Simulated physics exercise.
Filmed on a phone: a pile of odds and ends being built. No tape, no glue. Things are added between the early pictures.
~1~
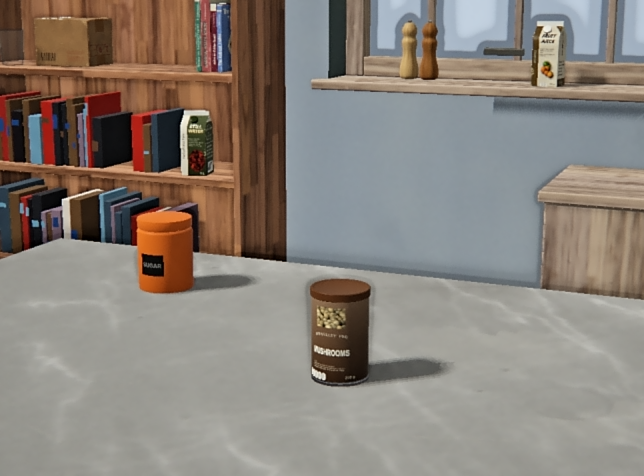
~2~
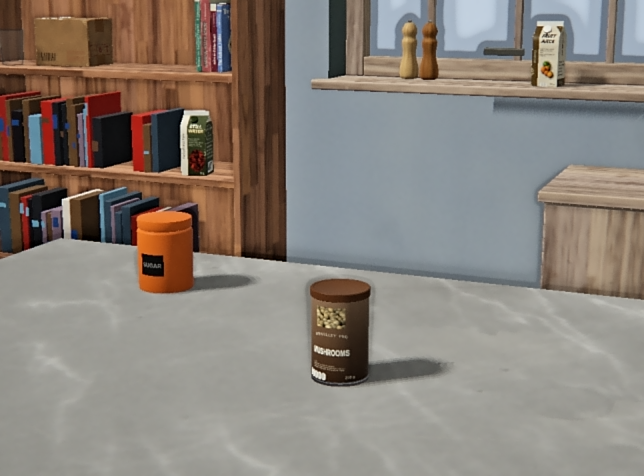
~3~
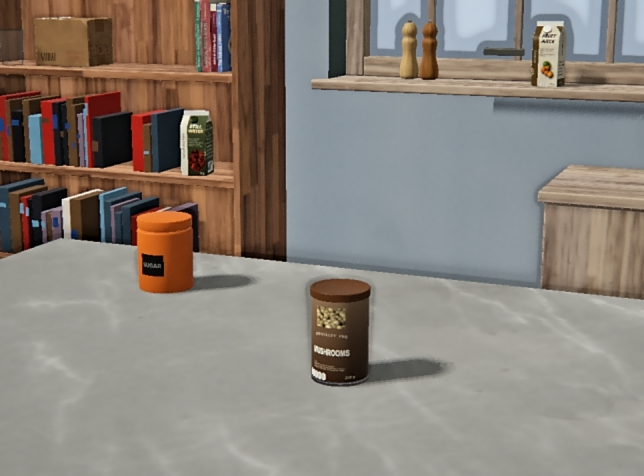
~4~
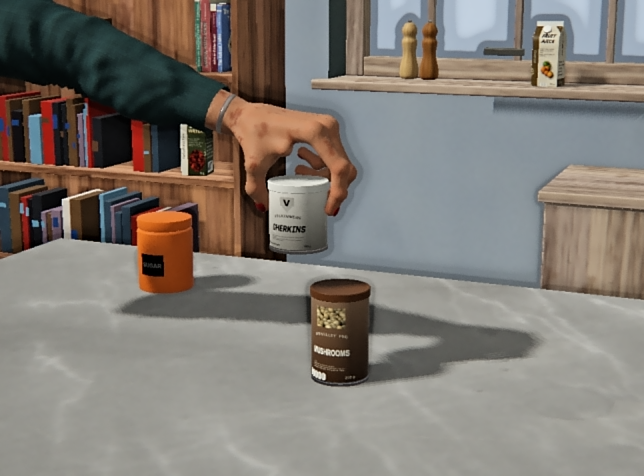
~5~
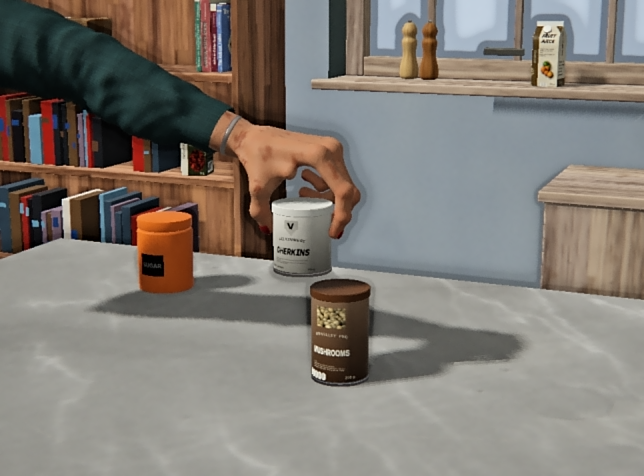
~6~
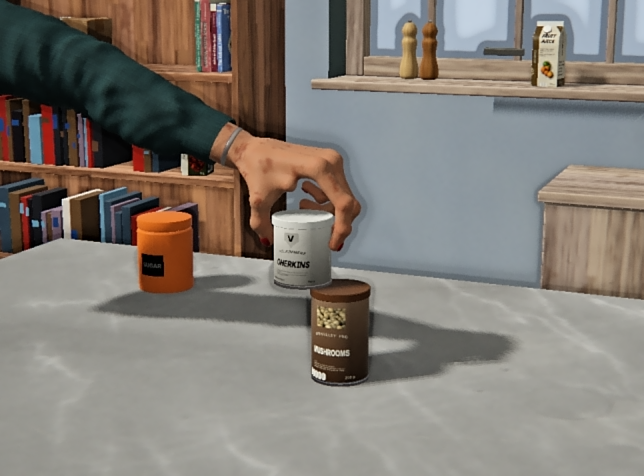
A hand in a dark green sleeve lowering a white tin onto a grey table between an orange jar and a brown tin.
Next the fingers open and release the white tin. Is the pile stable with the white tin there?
It gives way.
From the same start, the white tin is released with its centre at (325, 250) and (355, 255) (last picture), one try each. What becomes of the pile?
In the first case it keeps its balance; in the second case it keeps its balance.
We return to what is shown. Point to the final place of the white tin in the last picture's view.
Near (233, 334).
Then, 0.30 s on from there, white tin now fallen.
Then, 0.40 s on from there, things are still on the move.
Then, 1.60 s on from there, nothing new.
In the end, fallen, white tin; the other 2 unmoved. At the end, from the last picture's camera, white tin near (233, 334). The pile loses its balance.
